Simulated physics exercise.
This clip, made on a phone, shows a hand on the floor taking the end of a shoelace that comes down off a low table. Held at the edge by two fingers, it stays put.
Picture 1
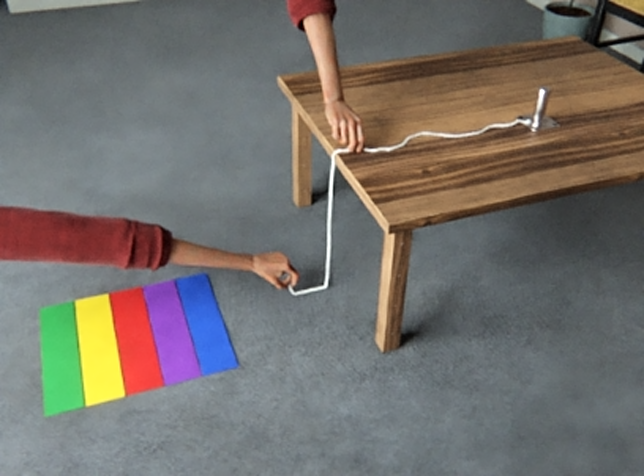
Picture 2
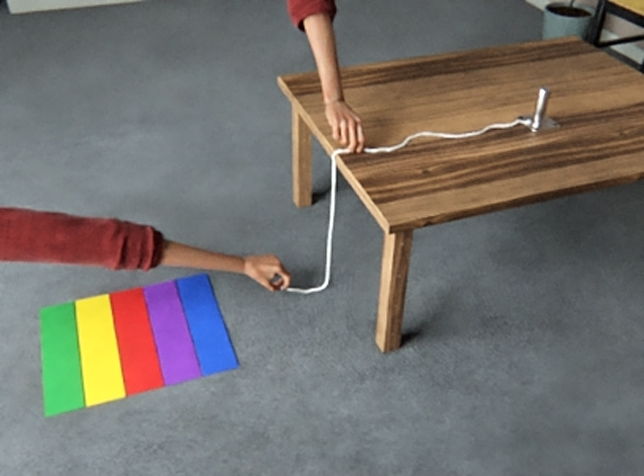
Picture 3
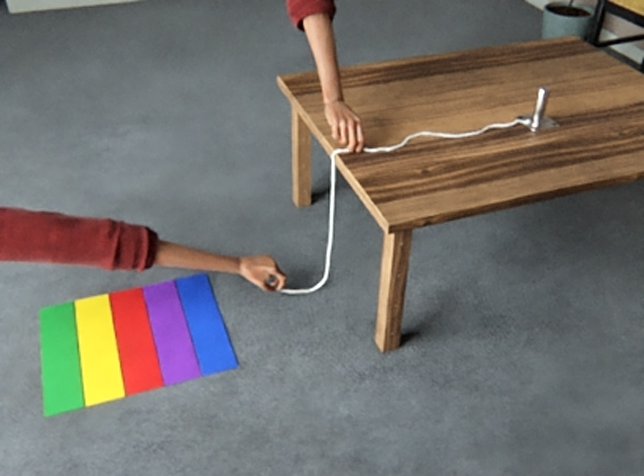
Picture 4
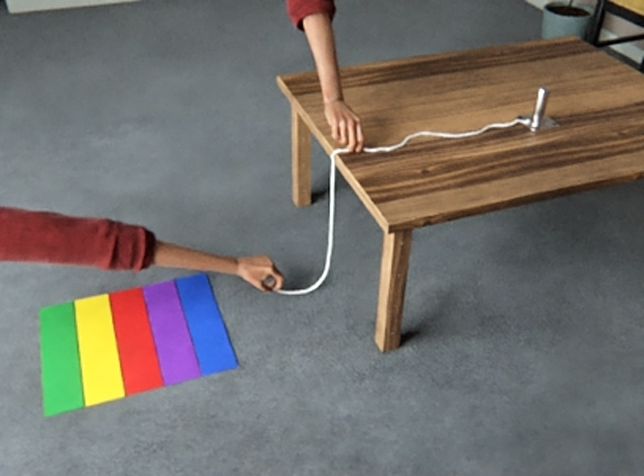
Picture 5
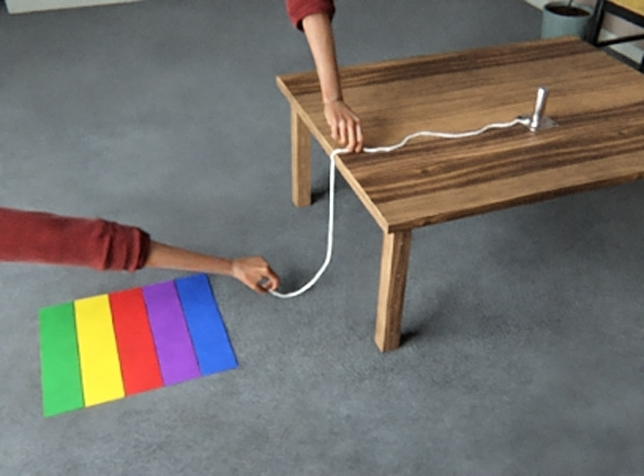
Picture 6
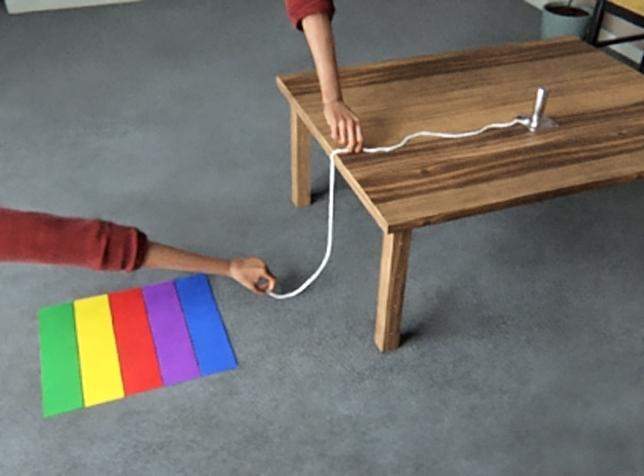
In the video, one hand holds a white cord at a wooden table's edge while another hand near the floor draws its lower end slightly left, beside green, yellow, red, purple and blue strips, and the hanging part curves more smoothly.
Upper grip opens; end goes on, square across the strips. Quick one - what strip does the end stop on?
The purple strip.
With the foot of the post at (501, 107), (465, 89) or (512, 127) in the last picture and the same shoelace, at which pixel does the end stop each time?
(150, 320), (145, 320) and (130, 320), in that order.
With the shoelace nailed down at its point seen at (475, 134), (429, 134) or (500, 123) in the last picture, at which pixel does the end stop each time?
(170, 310); (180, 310); (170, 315).
Soon after, end near (235, 298); short of the strips.
After that, end near (192, 308); over blue.
At the stop, end near (167, 314); over purple. The purple one.
